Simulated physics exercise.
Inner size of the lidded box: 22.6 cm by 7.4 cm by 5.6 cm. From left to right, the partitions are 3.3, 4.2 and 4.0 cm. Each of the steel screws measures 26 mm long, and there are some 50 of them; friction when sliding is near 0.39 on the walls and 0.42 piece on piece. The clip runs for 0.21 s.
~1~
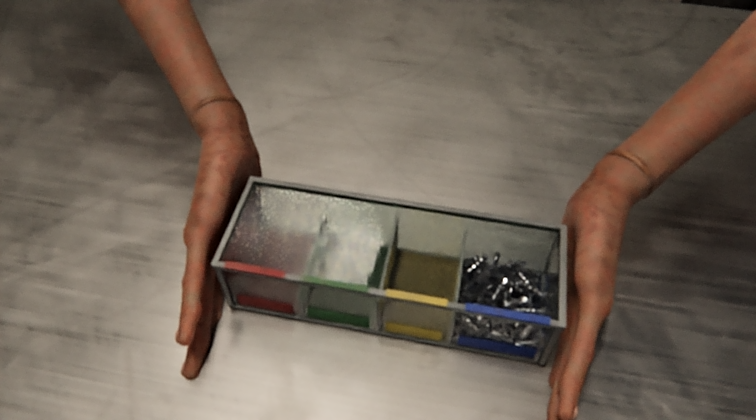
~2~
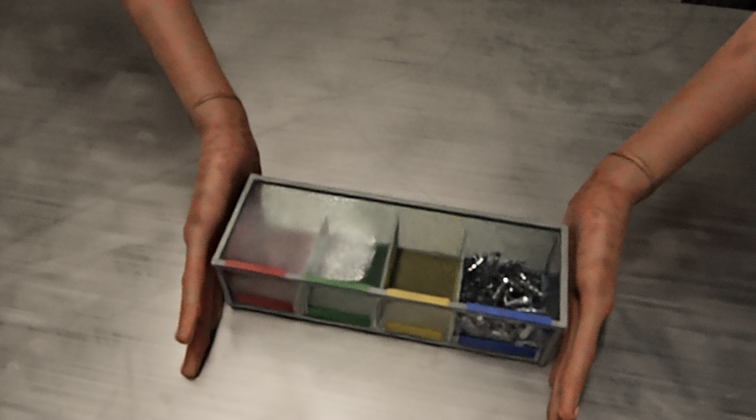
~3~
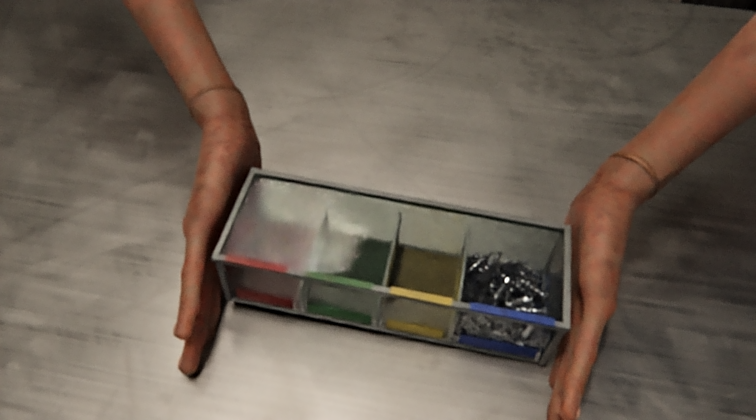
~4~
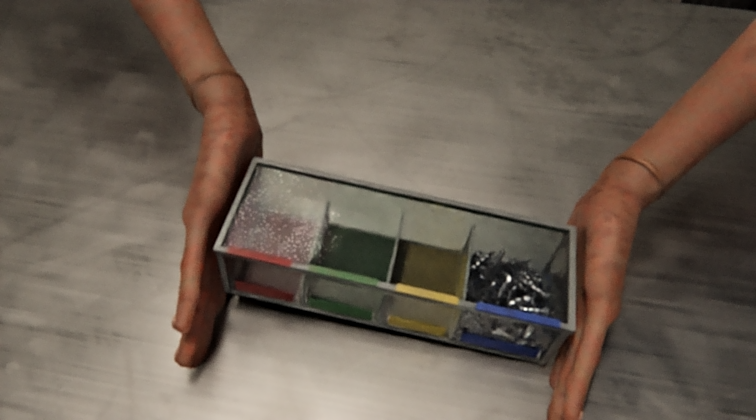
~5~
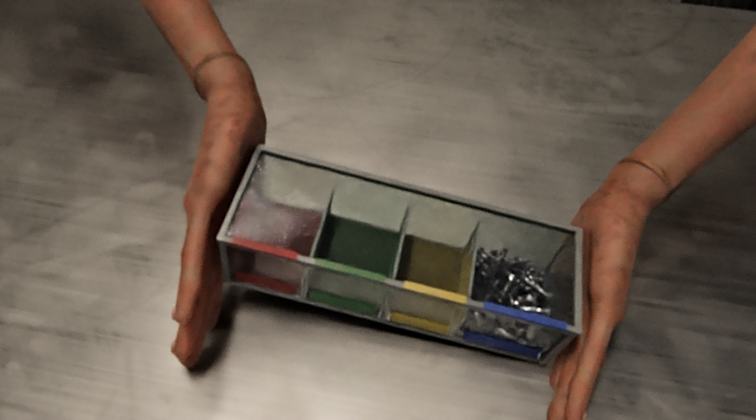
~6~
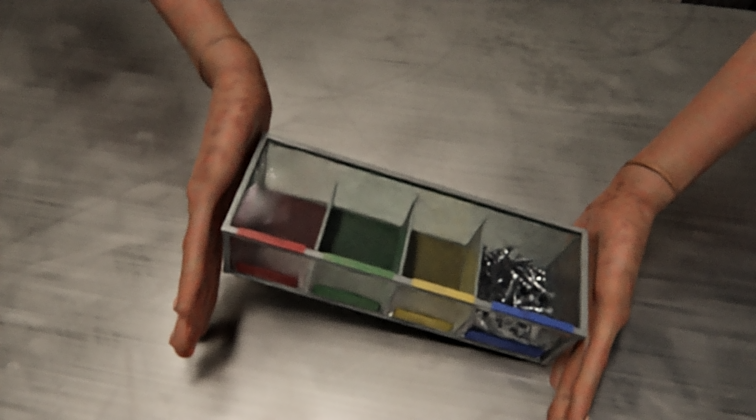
On a gray tabletop, two hands gradually tilt a divided box, raising its left end.
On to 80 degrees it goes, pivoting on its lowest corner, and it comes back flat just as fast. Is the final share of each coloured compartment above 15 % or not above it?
In the end red: Does not clear the bar, blue: Clears the bar, green: Does not clear the bar, yellow: Does not clear the bar.
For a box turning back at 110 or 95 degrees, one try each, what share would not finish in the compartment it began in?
About 0 and about 0 per cent, in that order.
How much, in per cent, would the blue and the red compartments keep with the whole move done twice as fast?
Blue 100 %, red 0 %.
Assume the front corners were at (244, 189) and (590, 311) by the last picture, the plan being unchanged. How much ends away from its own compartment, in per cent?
Some 0 %.
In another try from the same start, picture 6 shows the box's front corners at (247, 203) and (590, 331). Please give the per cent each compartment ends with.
Red 0, blue 100, green 0, yellow 0.
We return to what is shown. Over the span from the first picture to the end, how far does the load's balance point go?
1.5 cm.
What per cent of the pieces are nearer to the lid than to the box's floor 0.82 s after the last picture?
Share: Approx. 10 %.
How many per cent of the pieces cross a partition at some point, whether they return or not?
The share is close to 0 percent.
Then, 0.82 s after the last picture, tilt 80 degrees; blue 100 %.
Then, 1.37 s after the last picture, tilt 35 degrees; blue 100 %.
Then, 1.97 s after the last picture, tilt 0 degrees; blue 100 %.
In the end, red 0 %, blue 100 %, green 0 %, yellow 0 %.
